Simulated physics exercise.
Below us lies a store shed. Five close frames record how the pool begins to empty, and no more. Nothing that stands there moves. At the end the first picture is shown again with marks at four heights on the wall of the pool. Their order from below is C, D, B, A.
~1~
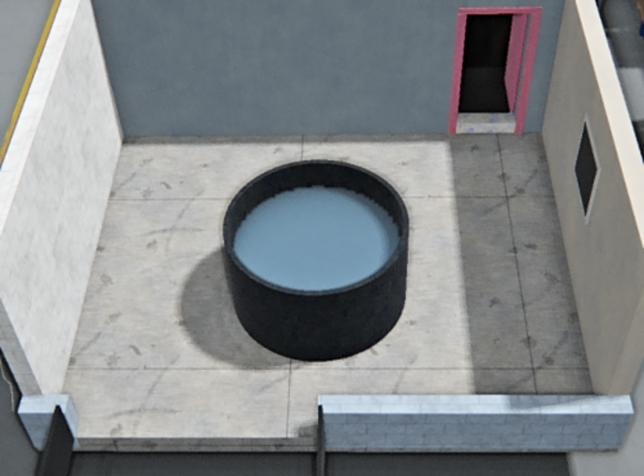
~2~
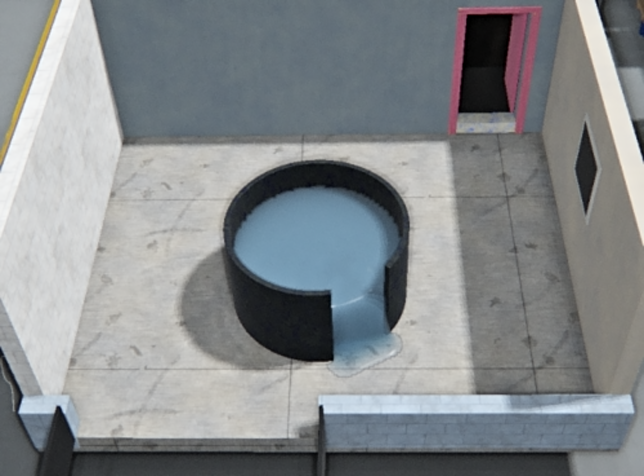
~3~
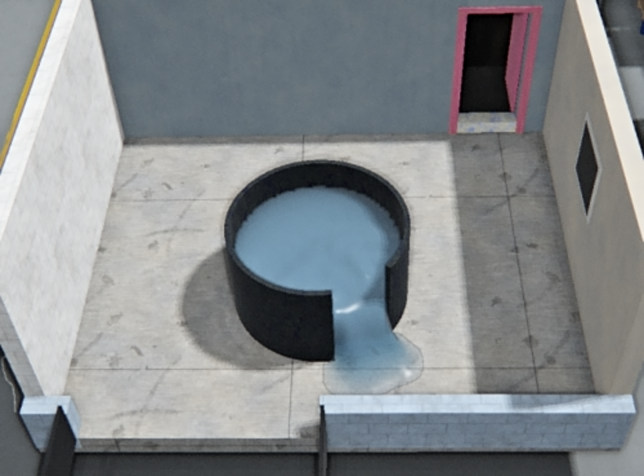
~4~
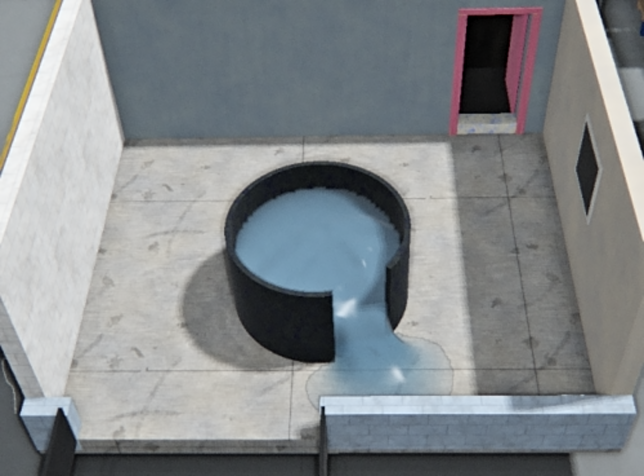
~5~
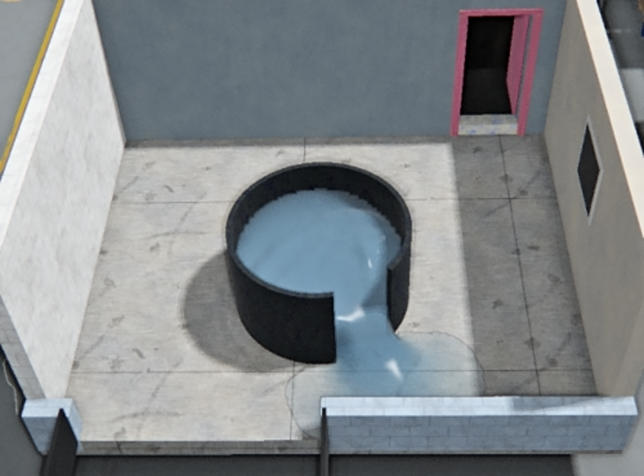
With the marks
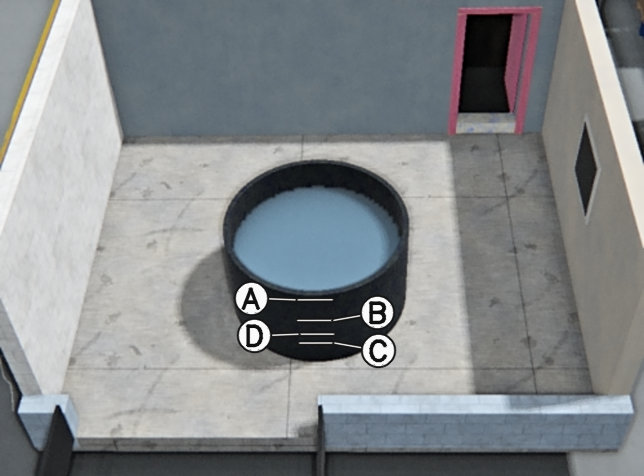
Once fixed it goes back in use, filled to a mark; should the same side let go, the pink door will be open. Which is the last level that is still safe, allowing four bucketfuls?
Mark B just does it.
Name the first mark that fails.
That is mark A.
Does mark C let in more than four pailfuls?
No, not at all.
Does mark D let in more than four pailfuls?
No, that is safe.
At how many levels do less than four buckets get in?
Three.
On the marked copy, A at (314, 299); B at (315, 320); C at (316, 343); D at (316, 334); from the bottom up C, D, B, A.
With A, about 14 bucketfuls get in.
With B, a bucket or two gets in.
With C, nothing gets over.
With D, nothing gets over.
